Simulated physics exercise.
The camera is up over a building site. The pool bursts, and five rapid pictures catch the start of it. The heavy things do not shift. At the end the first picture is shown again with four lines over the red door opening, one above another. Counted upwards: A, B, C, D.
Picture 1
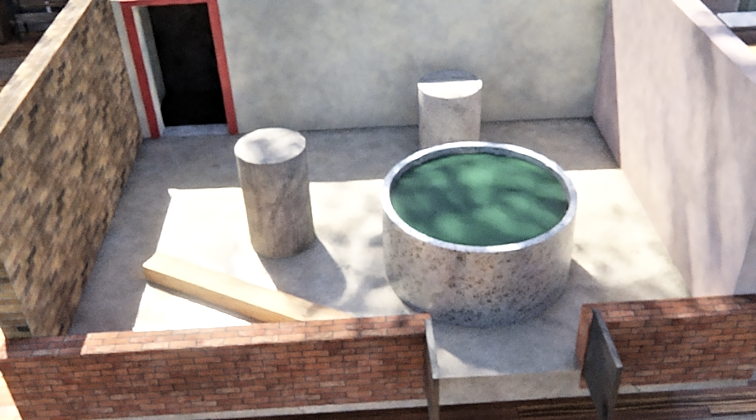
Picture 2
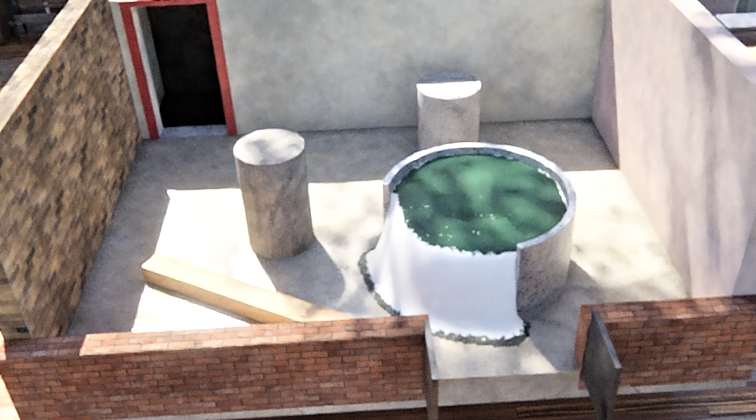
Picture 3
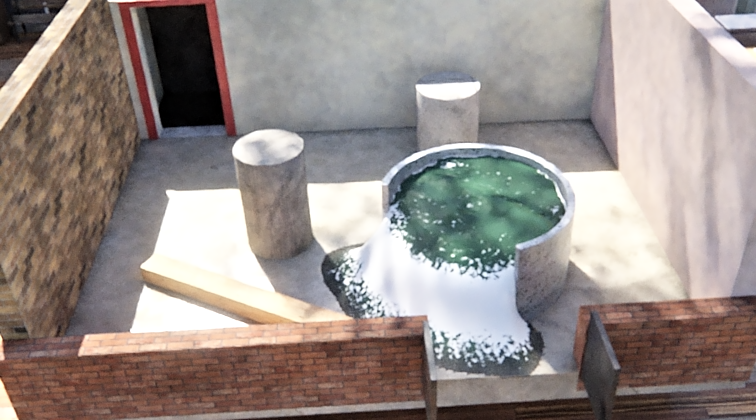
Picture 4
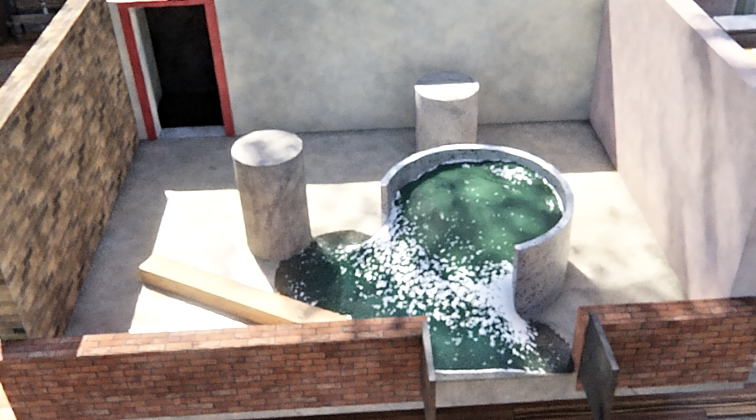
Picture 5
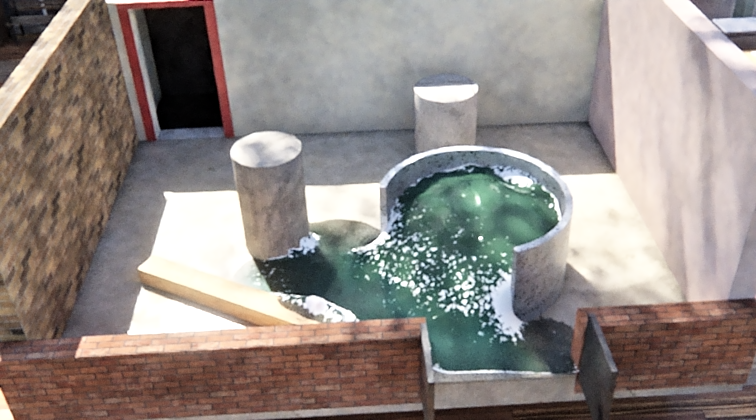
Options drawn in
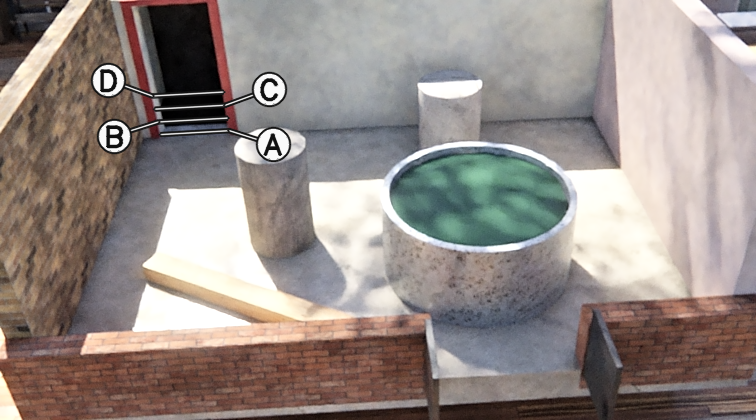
In this clip, green water sits in a round concrete pool inside a walled yard, then pours out through the pool's front side, foaming white and spreading left across the ground around a pillar and along a pale beam.
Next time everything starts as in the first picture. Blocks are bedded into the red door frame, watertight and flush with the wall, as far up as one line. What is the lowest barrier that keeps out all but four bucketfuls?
Height B.
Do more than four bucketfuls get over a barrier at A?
Yes.
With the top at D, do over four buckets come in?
No.
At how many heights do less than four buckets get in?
Three of the four.
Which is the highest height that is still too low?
Height A.
On the marked copy, A at (195, 132); B at (192, 120); C at (190, 107); D at (187, 94); from the bottom up A, B, C, D.
For height A, some 25 bucketfuls get in.
For height B, a bucket or two gets in.
For height C, nothing gets over.
For height D, nothing gets over.
